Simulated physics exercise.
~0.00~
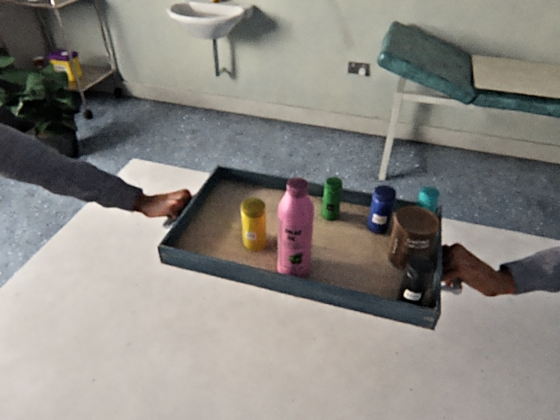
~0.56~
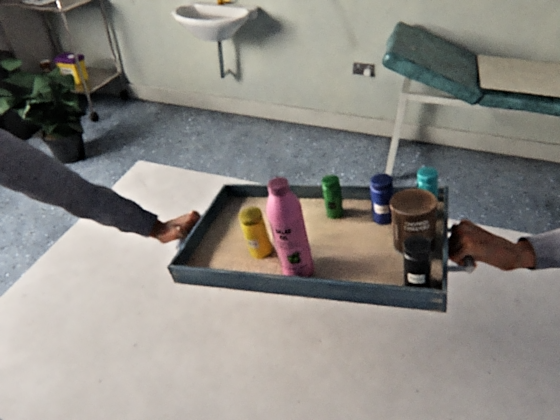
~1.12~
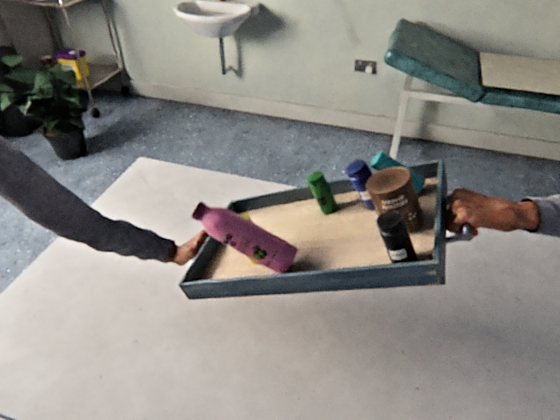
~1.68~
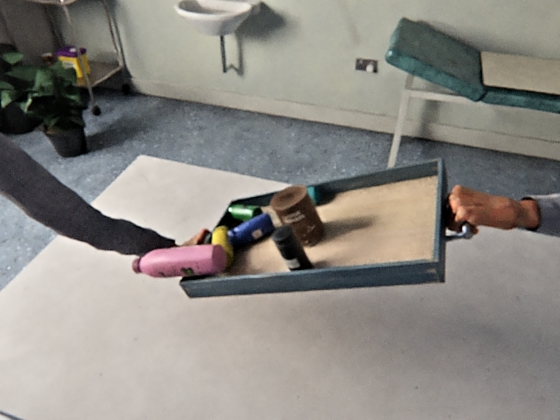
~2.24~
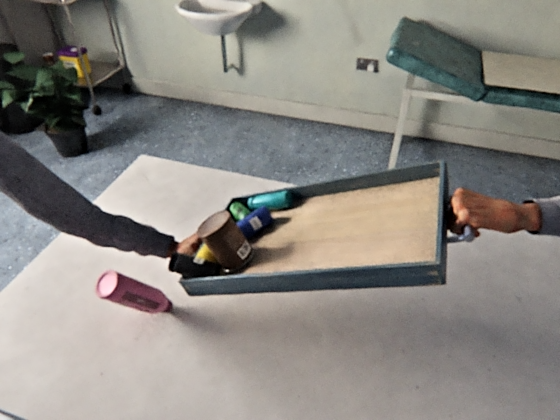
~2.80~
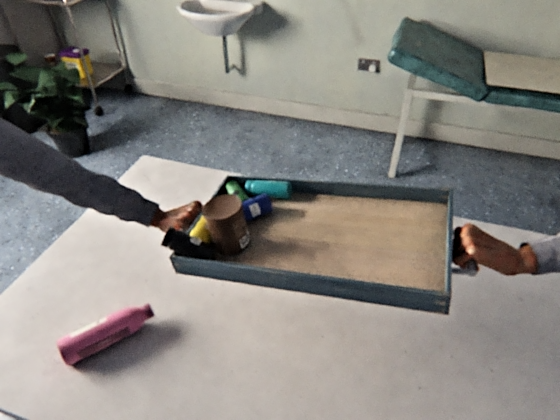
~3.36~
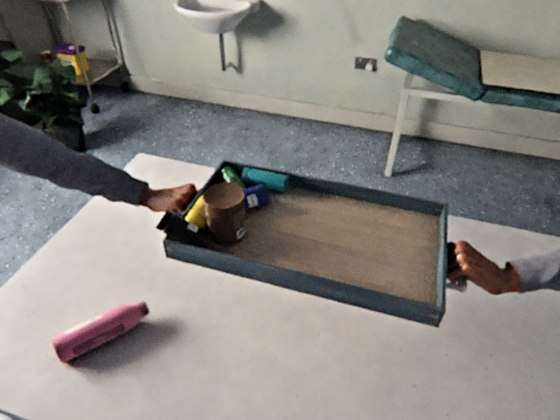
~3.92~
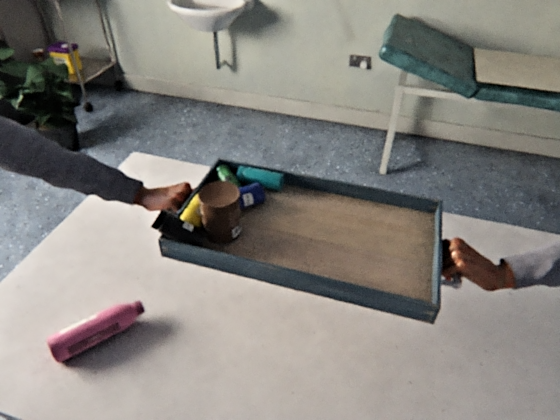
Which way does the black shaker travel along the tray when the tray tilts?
It moves to the left, ending up near the left end of the tray.
